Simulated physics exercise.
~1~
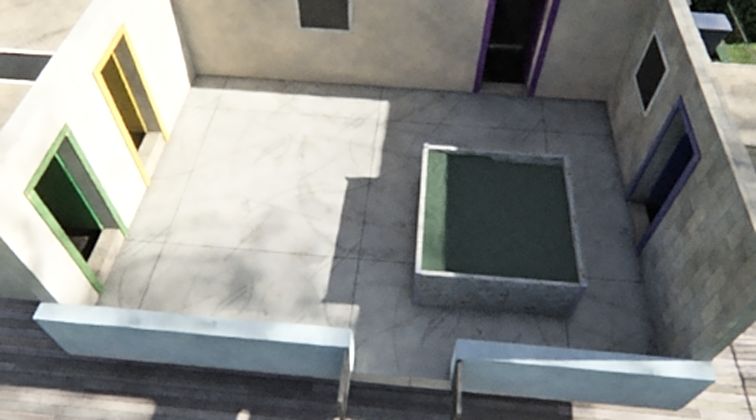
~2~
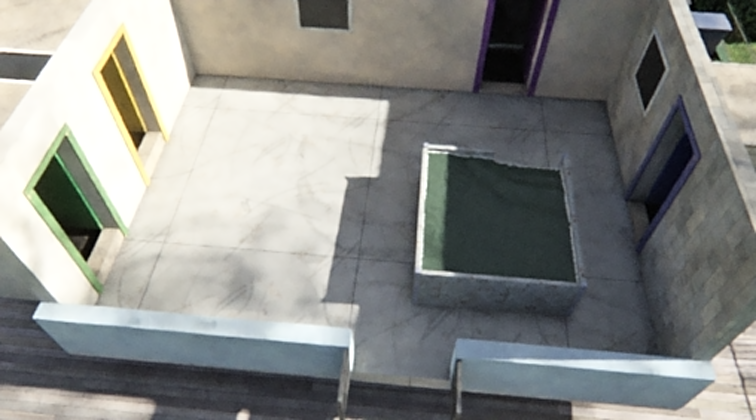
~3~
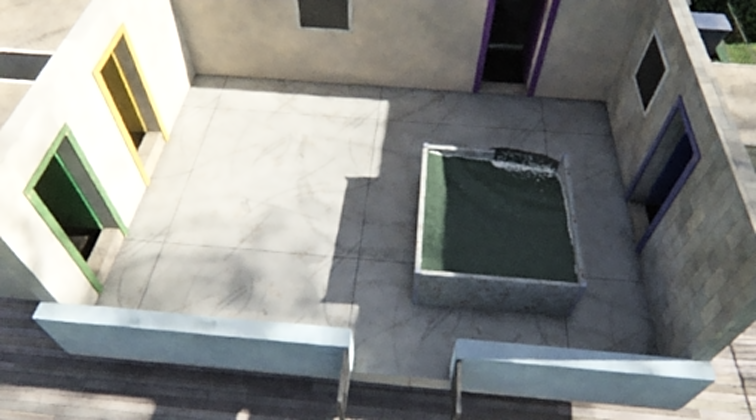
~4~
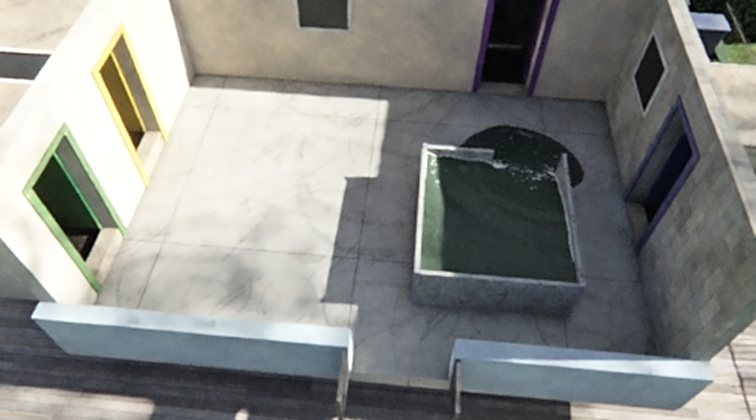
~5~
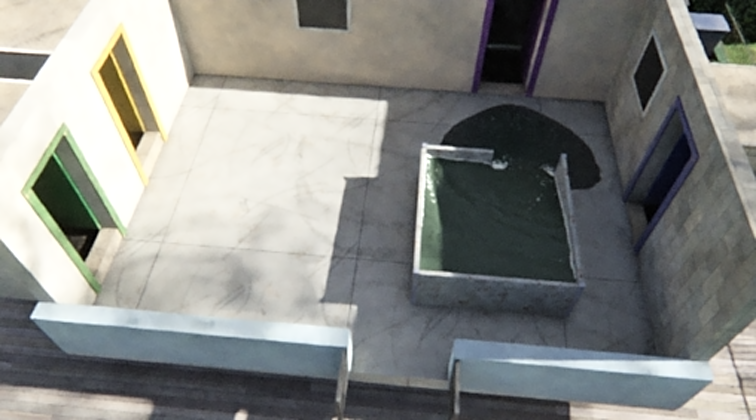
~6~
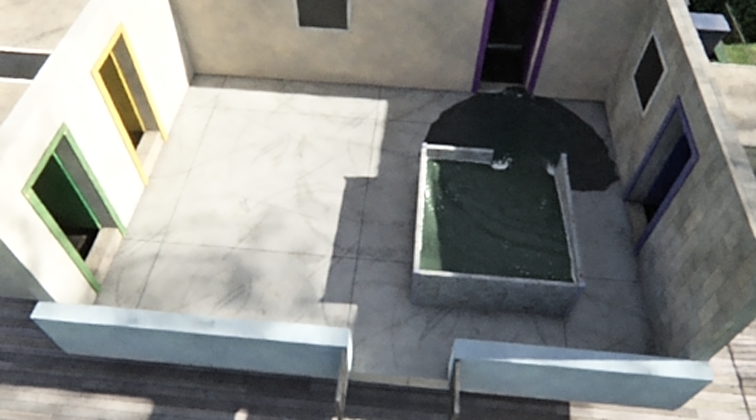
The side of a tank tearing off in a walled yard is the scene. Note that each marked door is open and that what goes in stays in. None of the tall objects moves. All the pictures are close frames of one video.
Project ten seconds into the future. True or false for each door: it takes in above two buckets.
The blue door, false; the yellow door, false; the green door, false; the purple door, true.
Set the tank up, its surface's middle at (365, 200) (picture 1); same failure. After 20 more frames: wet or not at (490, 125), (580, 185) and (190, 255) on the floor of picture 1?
Going through them in turn: Waterlogged, waterlogged and still bare.
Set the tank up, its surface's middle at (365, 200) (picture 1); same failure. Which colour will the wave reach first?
It's the purple-painted one.
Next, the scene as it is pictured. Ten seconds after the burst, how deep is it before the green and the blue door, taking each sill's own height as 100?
Some 30 percent and then some 50 percent.
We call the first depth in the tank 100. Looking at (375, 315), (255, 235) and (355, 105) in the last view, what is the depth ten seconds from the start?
I'd say close to 6, 6 and 4 percent.
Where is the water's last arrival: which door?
That would be the one in green.
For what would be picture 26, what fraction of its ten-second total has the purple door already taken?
Share at that point: Close to 65 in a hundred.
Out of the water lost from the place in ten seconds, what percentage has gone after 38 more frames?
About 90 per cent.
A moment on, water covers 20 % of the floor; the blue door not reached, the yellow door not reached, the green door not reached, the purple door far over two buckets in.
Next, water covers 20 % of the floor; the blue door not reached, the yellow door not reached, the green door not reached, the purple door far over two buckets in.
Then, water covers 40 % of the floor; the blue door wet at the sill, nothing in, the yellow door not reached, the green door not reached, the purple door far over two buckets in.
Later, water covers 75 % of the floor; the blue door wet at the sill, nothing in, the yellow door wet at the sill, nothing in, the green door not reached, the purple door far over two buckets in.
In the end, water covers 95 % of the floor; the blue door wet at the sill, nothing in, the yellow door wet at the sill, nothing in, the green door wet at the sill, nothing in, the purple door far over two buckets in.
